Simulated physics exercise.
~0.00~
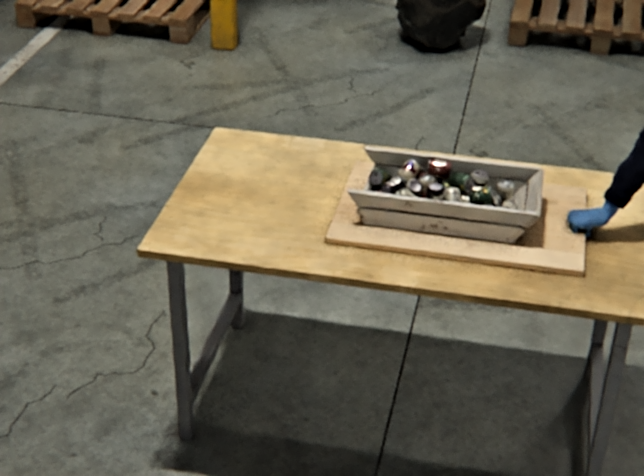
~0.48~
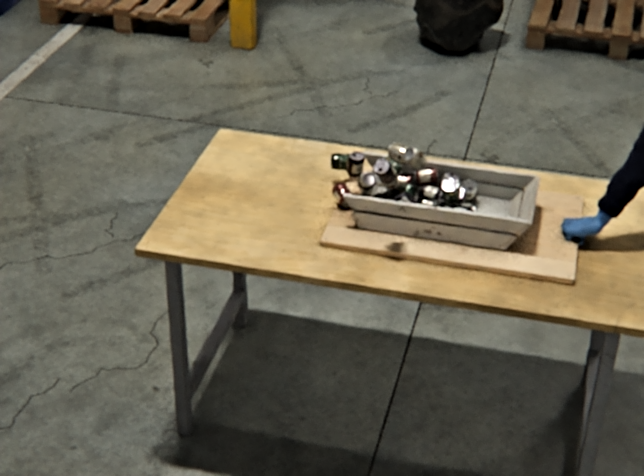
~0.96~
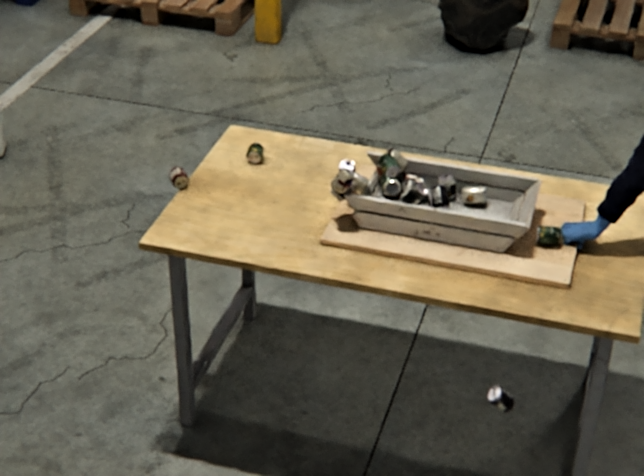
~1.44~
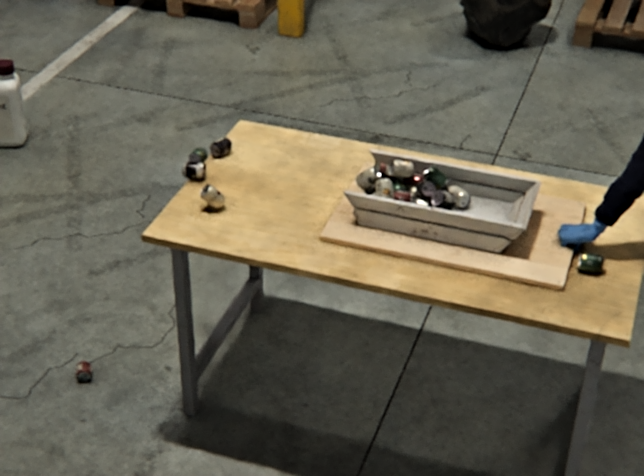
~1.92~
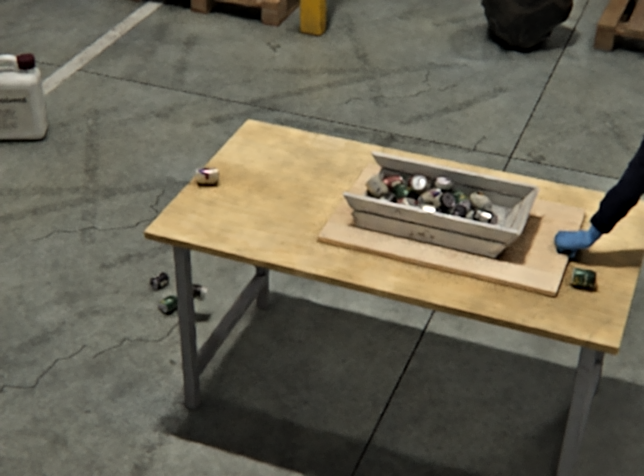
On a wooden table in a concrete-floored workshop, a blue-gloved hand jerked a board back and forth under a pale container of small cans, and several spilled out, some dropping to the floor, while most stayed inside at the end.
